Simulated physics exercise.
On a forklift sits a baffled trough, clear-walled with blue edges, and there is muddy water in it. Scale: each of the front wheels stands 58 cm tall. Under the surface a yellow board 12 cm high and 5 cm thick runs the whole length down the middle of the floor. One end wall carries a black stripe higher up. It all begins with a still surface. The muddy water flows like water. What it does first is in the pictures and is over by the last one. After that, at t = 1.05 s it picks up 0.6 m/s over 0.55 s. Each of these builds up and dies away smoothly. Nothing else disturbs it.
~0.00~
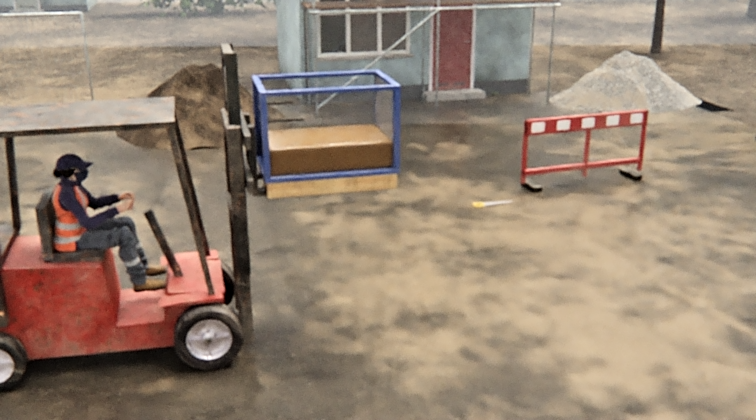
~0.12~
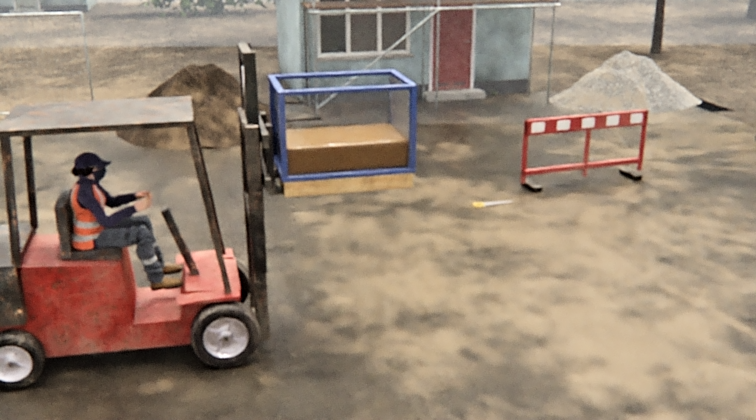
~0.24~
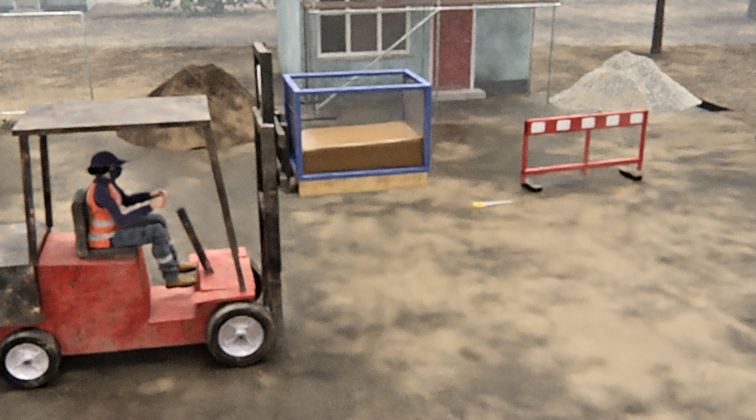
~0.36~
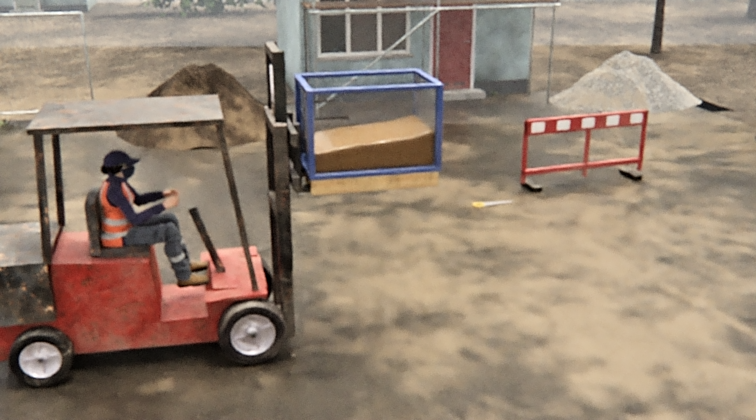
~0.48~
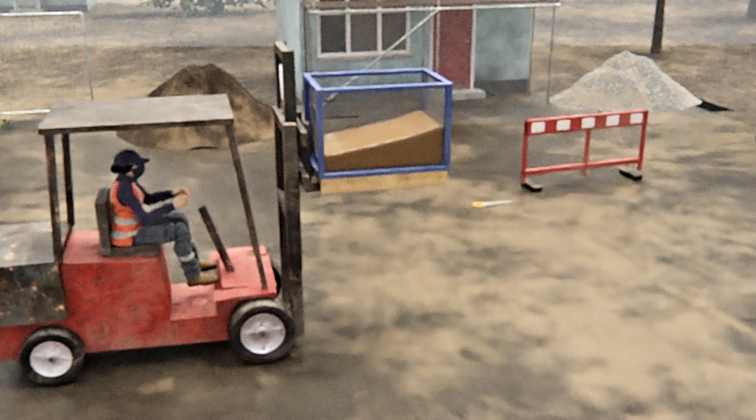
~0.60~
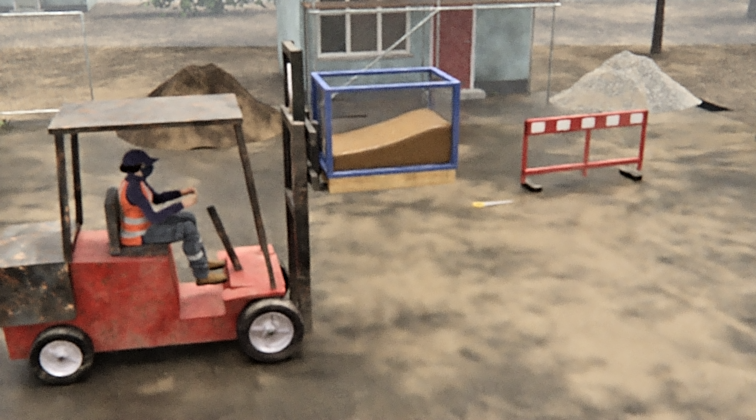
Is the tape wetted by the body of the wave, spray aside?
At that wall the muddy water reaches the line.
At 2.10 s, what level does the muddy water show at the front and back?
Front 40 cm, back 22 cm.
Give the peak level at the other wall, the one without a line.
It peaks near 64 cm.
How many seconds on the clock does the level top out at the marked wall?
Around 3.0 s.
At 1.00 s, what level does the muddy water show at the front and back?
About 24 cm in front and 24 cm behind.
After 1.00 s front 23 cm, middle 25 cm, back 23 cm above the floor; no loss so far.
After 1.50 s front 11 cm, middle 21 cm, back 43 cm above the floor; no loss so far.
After 2.10 s front 40 cm, middle 19 cm, back 21 cm above the floor; no loss so far.
After 4.59 s the waves are smaller; the highest at the back wall was 57 cm, at 3.05 s, against a line at 47 cm.
